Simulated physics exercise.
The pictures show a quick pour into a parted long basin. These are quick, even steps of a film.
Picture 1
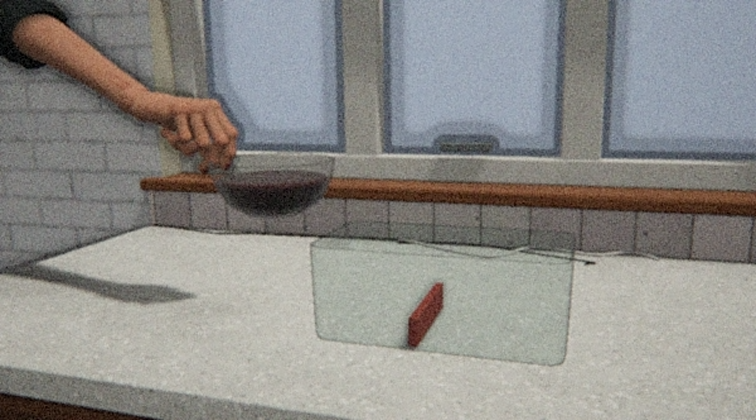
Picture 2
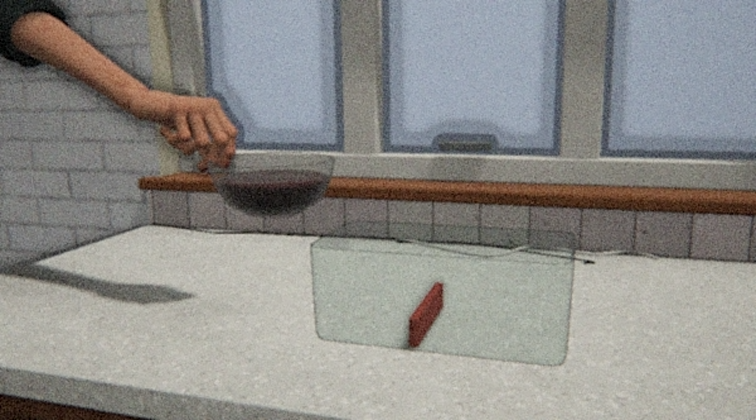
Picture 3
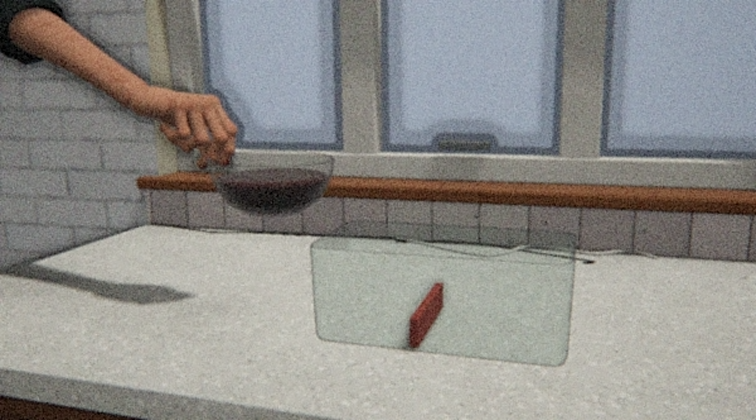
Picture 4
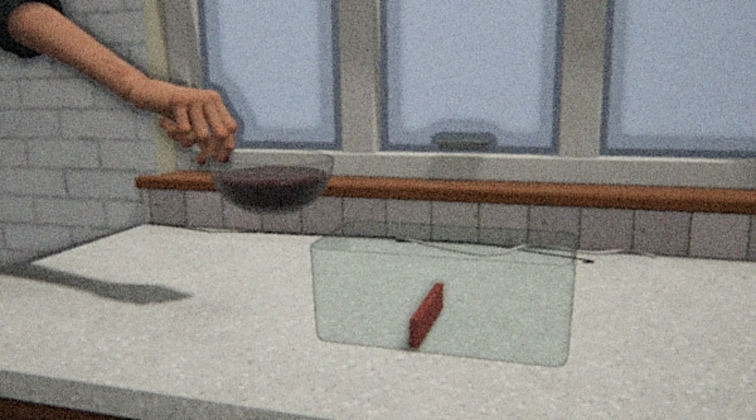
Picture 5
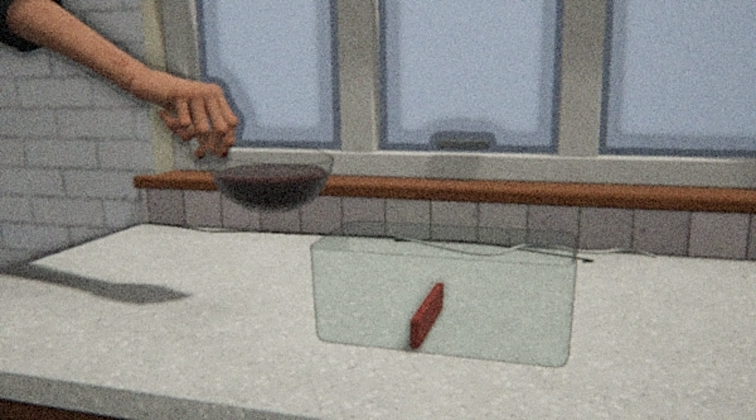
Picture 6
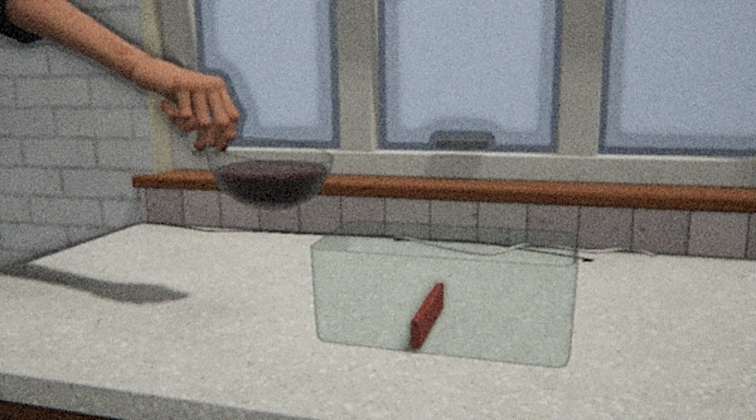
In the video, a hand at the left holds a clear bowl of dark liquid above a pale counter, tilting it very slightly, while a clear rectangular basin with a small red divider inside stays still to the right.
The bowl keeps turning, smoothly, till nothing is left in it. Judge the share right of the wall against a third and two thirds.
It comes to under a third.
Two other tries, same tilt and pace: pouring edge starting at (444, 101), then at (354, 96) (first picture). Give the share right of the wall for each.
About 75 and 85 per cent.
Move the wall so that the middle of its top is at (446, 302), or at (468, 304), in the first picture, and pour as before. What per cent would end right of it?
Near 10 % and 10 %.
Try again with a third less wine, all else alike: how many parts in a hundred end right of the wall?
Roughly 5 in a hundred.
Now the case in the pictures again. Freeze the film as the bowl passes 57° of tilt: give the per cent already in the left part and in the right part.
Left: 5 %. Right: 0 %.
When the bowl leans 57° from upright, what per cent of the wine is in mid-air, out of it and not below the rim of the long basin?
Near 30 %.
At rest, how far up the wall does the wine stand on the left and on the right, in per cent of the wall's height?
Left about 80, right about 10.
A moment on, the bowl is tipped part way and 66 per cent is still to pour, 5 is left of the wall and 0 right of it.
Next, the bowl is tipped on its side and 8 per cent is still to pour, 70 is left of the wall and 4 right of it.
Then the bowl is tipped on its side and 0 per cent is still to pour, 93 is left of the wall and 6 right of it.
Later the bowl is tipped on its side and 0 per cent is still to pour, 90 is left of the wall and 10 right of it.
Finally, 90 per cent lies left of the wall, 10 right of it and 1 outside.
